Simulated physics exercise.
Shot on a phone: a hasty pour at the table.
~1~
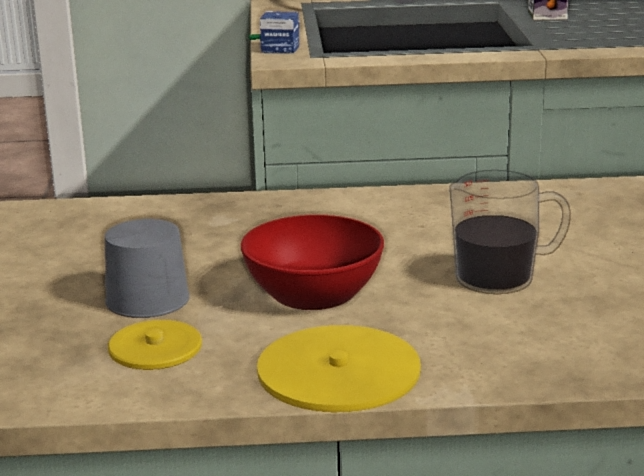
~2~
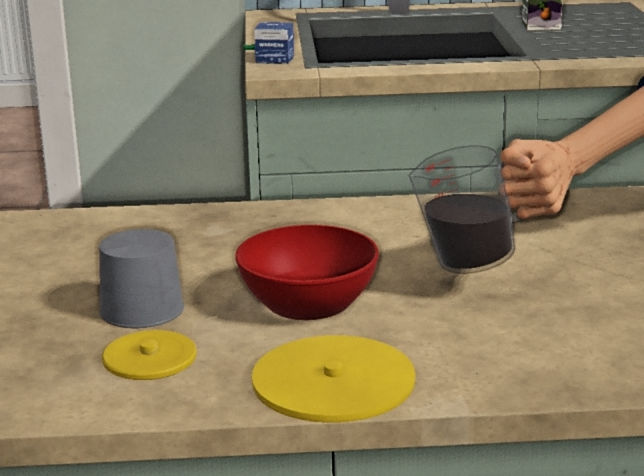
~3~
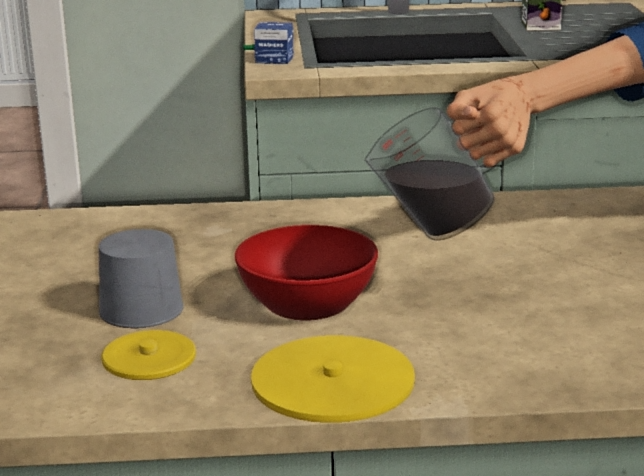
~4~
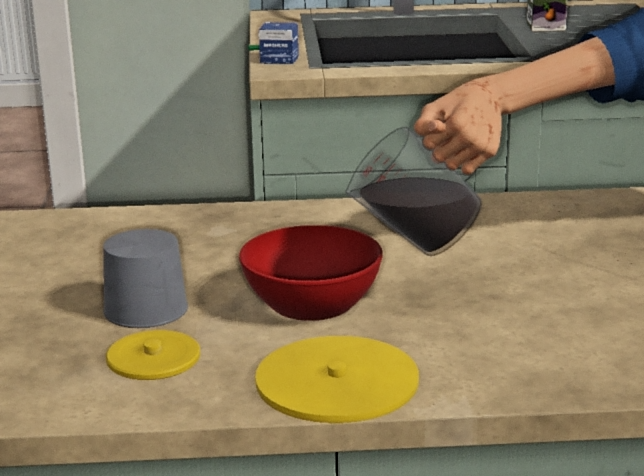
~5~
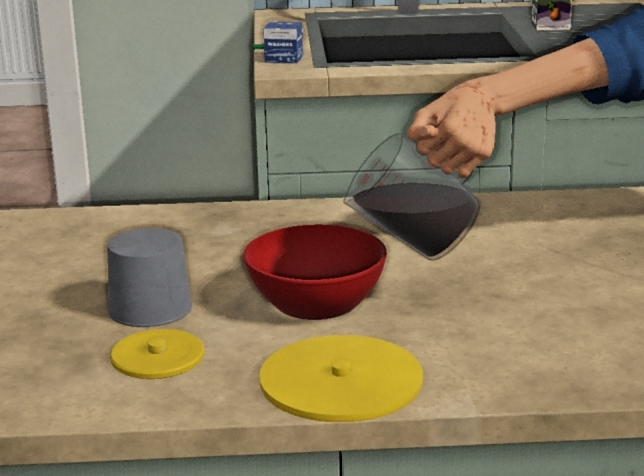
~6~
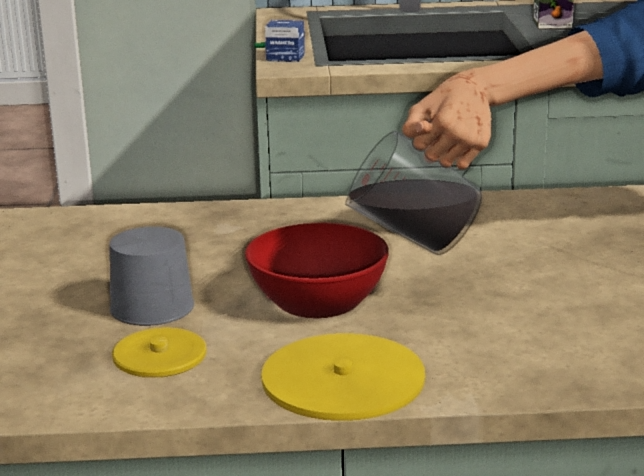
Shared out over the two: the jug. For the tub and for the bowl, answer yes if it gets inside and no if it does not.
Tub: No; bowl: Yes.
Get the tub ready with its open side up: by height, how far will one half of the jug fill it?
Estimated level: 40 % of height.
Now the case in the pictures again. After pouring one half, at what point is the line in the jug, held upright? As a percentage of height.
Fill height: Near 25 per cent.
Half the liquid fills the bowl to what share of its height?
Near 30 in a hundred.
Next, the coffee goes into the bowl.
After that, it runs off the upturned base of the tub.
Finally, the bowl has its share inside; the tub is empty, in a puddle.
